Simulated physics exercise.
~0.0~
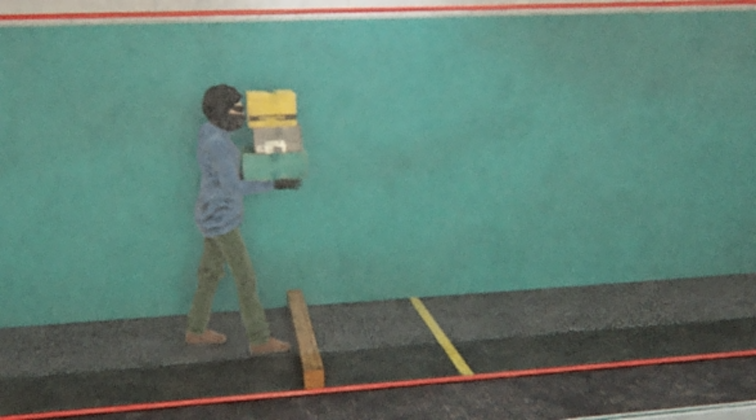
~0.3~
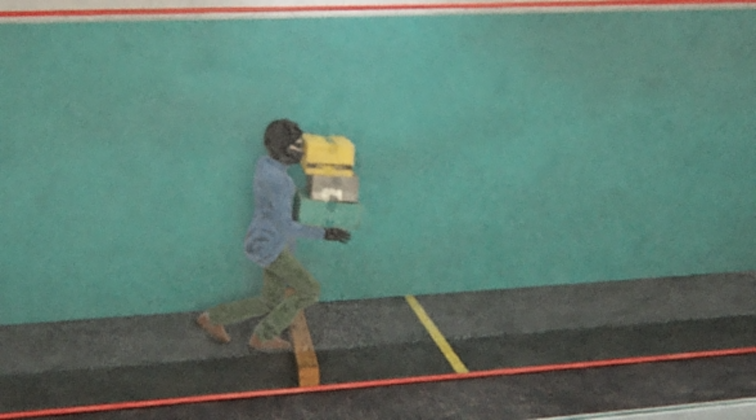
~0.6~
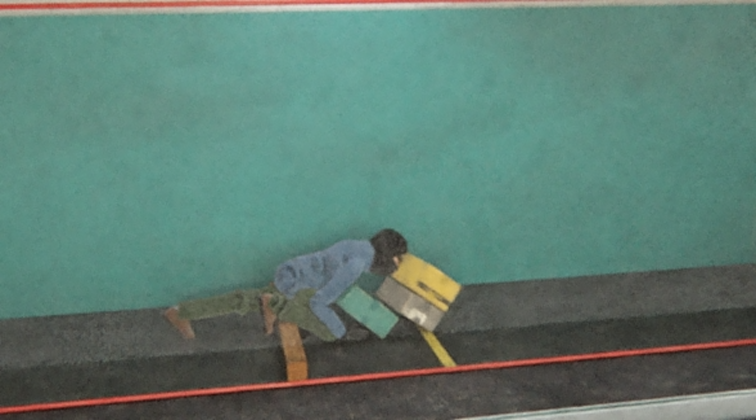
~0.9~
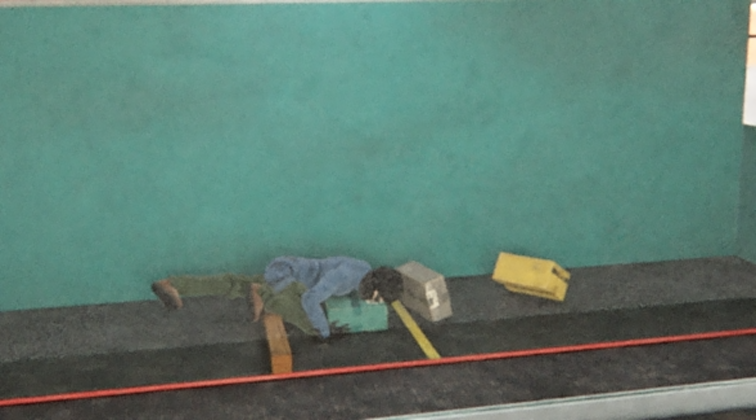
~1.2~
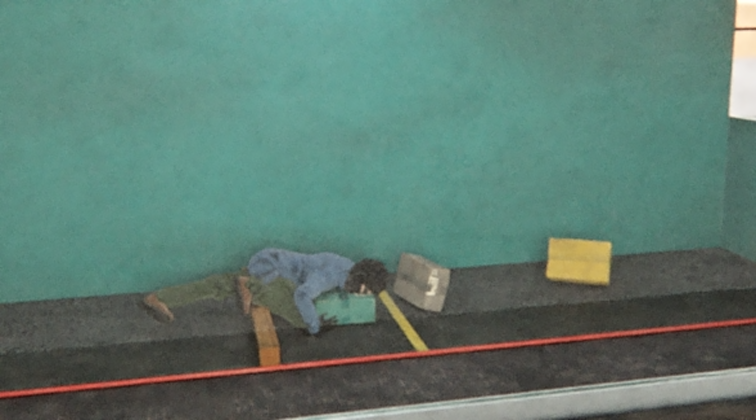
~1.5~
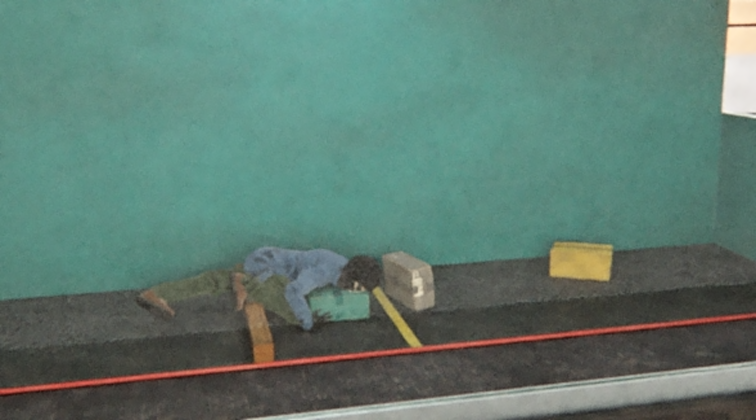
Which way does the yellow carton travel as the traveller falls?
The yellow carton moves to the right, dropping from the top of the stack and tumbling past the yellow line.
